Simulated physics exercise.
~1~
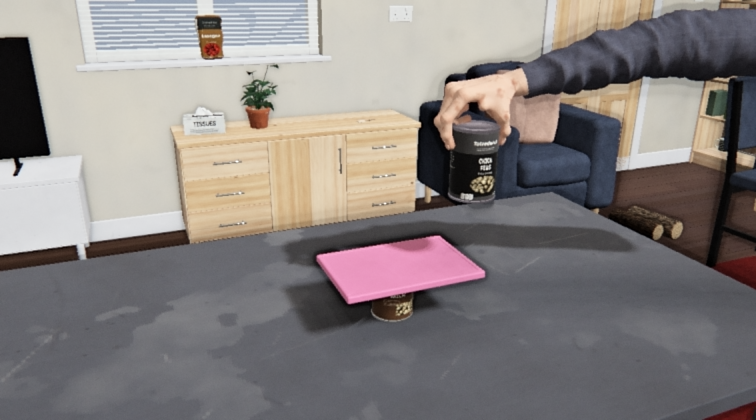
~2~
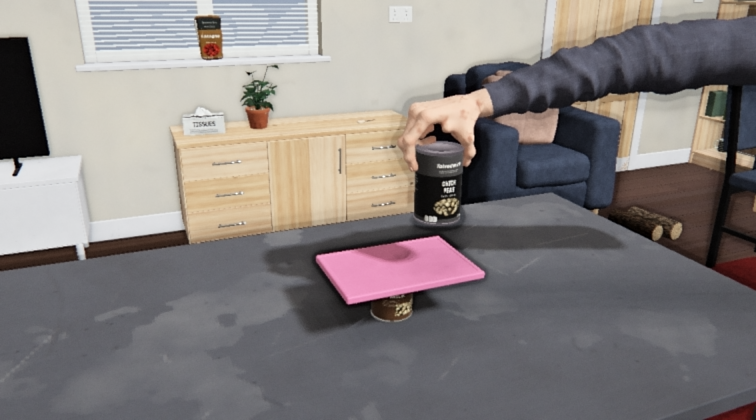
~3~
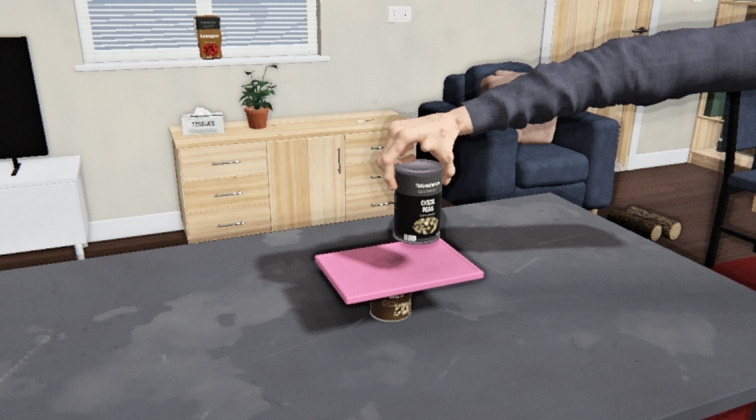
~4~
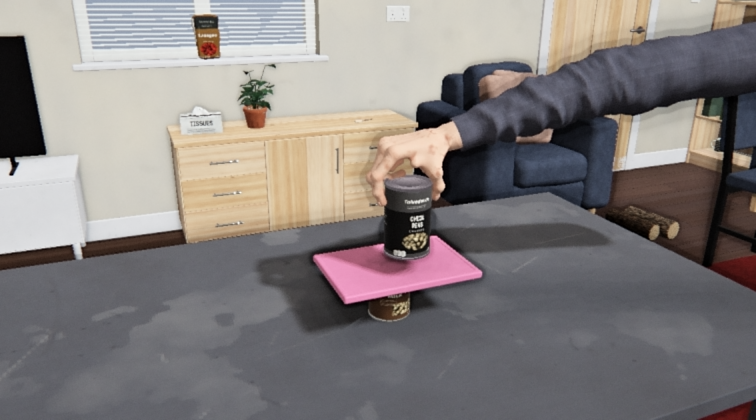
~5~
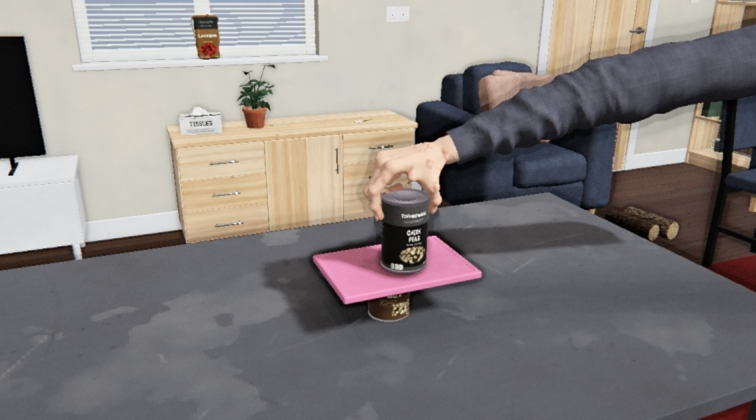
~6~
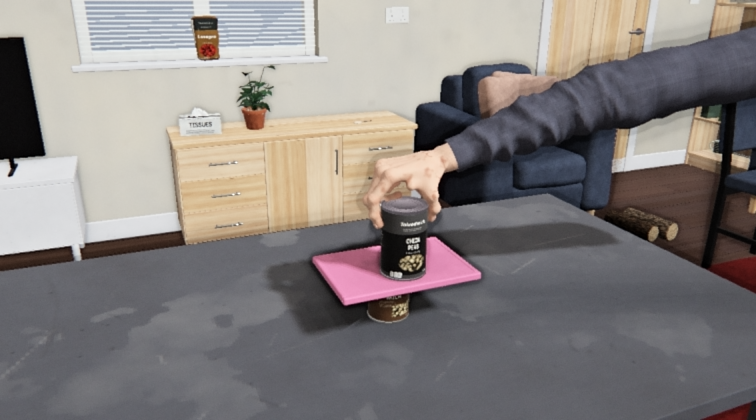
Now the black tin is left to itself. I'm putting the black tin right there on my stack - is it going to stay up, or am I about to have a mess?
Most likely the stack survives.
Then, 0.20 s on from there, no change.
Then, 0.40 s on from there, black tin resting near (404, 239).
In the end, all 3 unmoved. At the end, from the last picture's camera, black tin near (404, 239). The stack stays up.
